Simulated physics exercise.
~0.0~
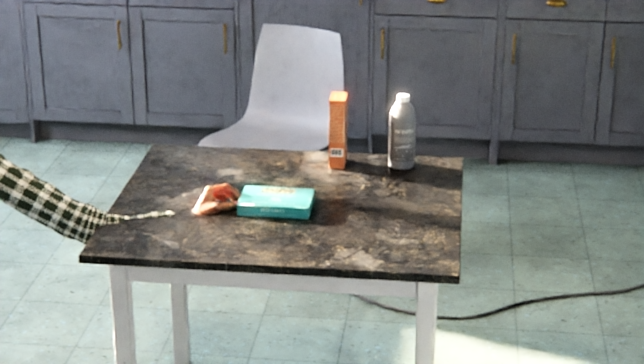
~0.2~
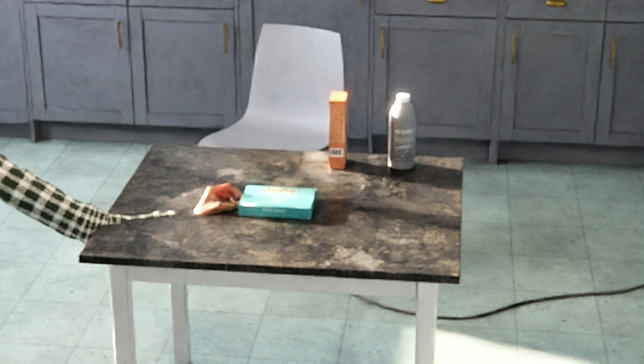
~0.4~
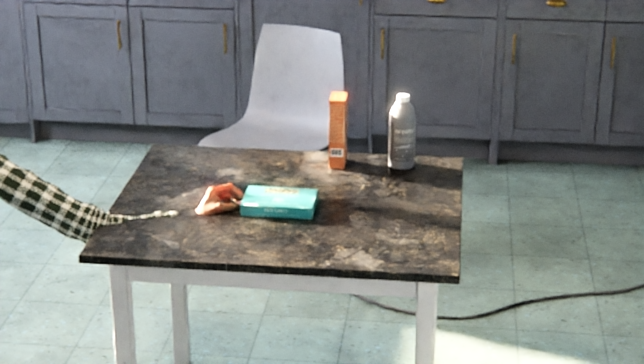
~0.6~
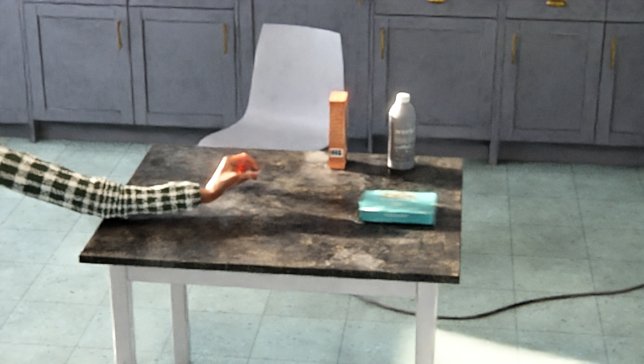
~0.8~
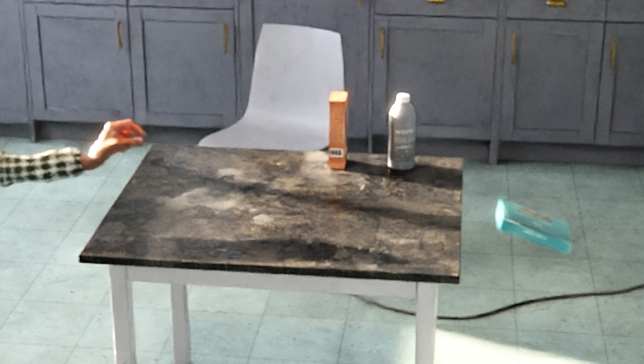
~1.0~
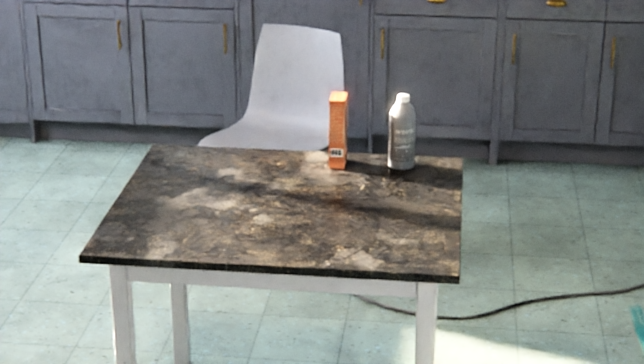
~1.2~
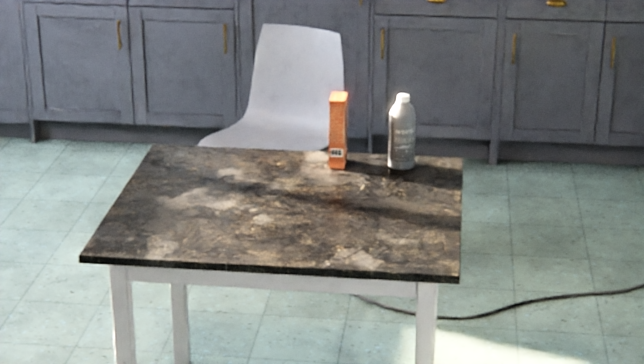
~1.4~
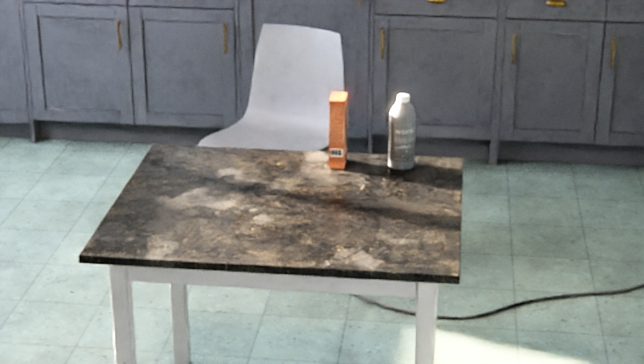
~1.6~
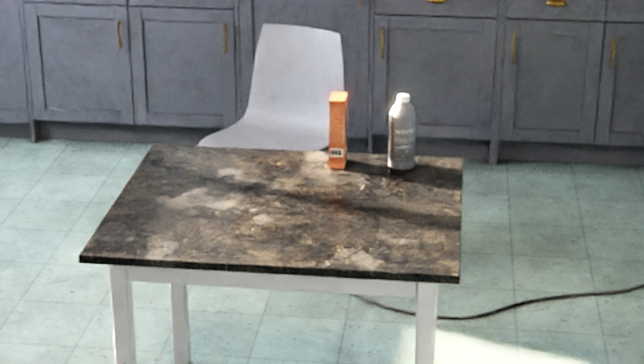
A turquoise packet shoved by a hand slides right, flies off the table and disappears.
